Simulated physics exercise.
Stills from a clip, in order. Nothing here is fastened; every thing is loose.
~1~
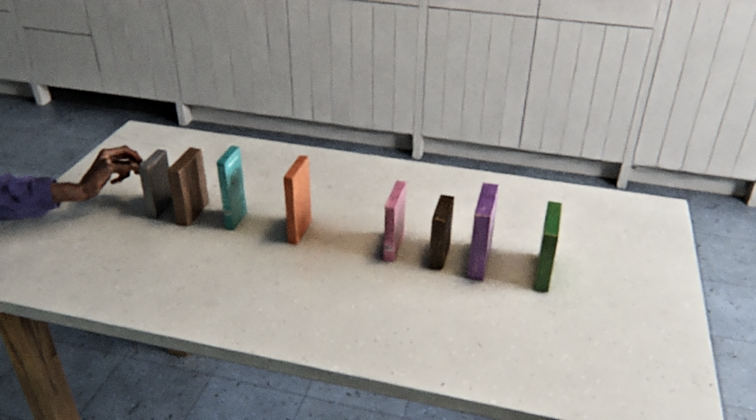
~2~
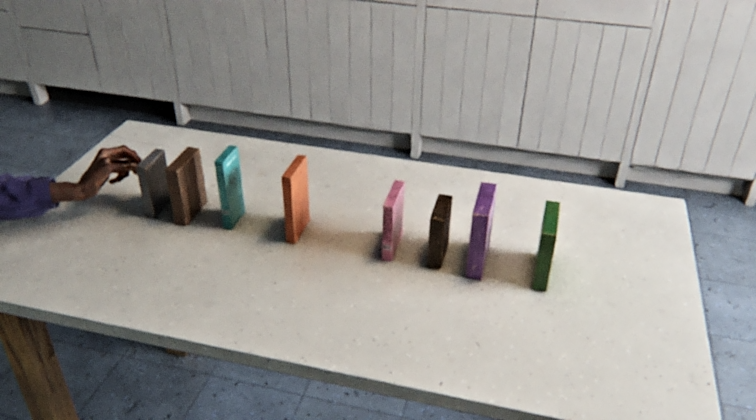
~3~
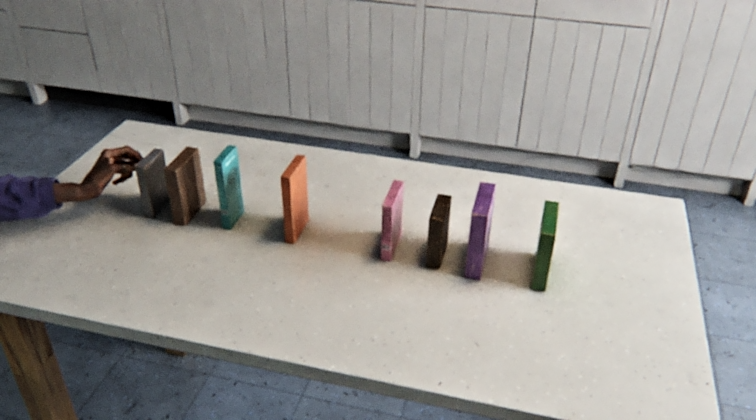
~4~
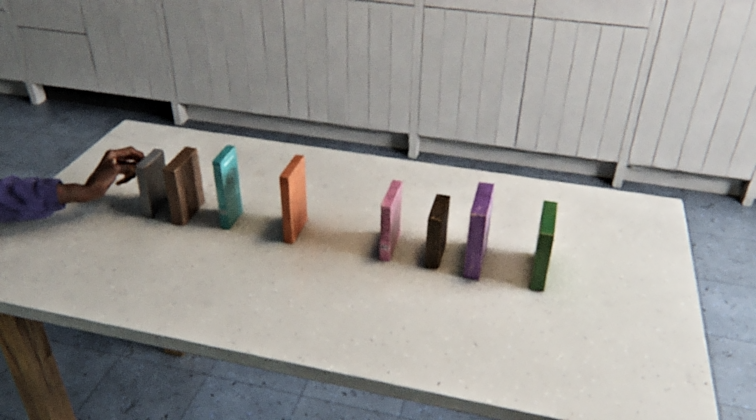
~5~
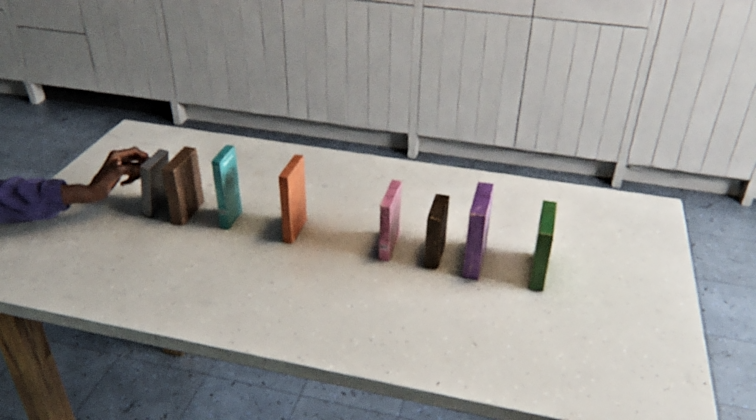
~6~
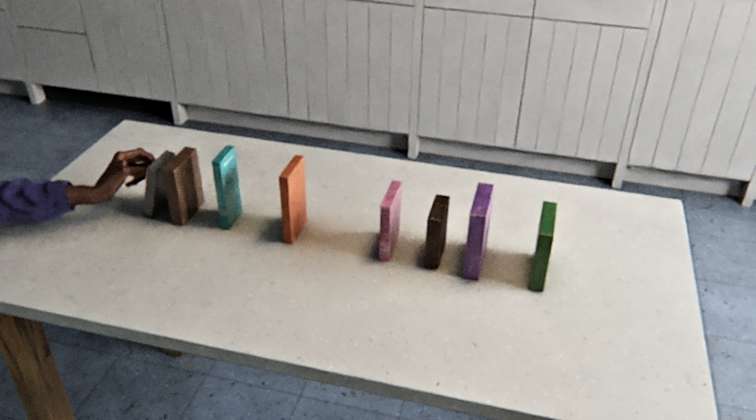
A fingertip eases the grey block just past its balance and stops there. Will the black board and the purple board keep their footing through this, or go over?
The black board keeps its footing; the purple board keeps its footing.
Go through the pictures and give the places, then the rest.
The first frame shows black board (442, 232); purple board (483, 231).
The second frame shows brown block (187, 187); turquoise packet (230, 188).
The third frame shows pink packet (392, 221); orange board (295, 199).
The fourth frame shows grey block 2° over; brown block (185, 186); turquoise packet (228, 188).
The fifth frame shows grey block 8° over; pink packet (390, 220); orange board (293, 199).
The sixth frame shows grey block 15° over; black board (437, 231); purple board (479, 231).
Then, 0.90 s on from there, grey block 42° over; brown block turned 22° from how it was put.
Then, 1.10 s on from there, grey block 68° over; brown block turned 69° from how it was put; turquoise packet turned 54° from how it was put; orange board turned 16° from how it was put.
Then, 1.30 s on from there, grey block 69° over; orange board on its side; turquoise packet on its side; brown block on its side.
Then, 1.60 s on from there, grey block 70° over; orange board on its side; turquoise packet on its side; brown block on its side.
In the end, toppled on the table, orange board, brown block and turquoise packet; left askew, pink packet; the other 2 unmoved. At the end, from the last picture's camera, black board near (436, 231), purple board near (479, 231).
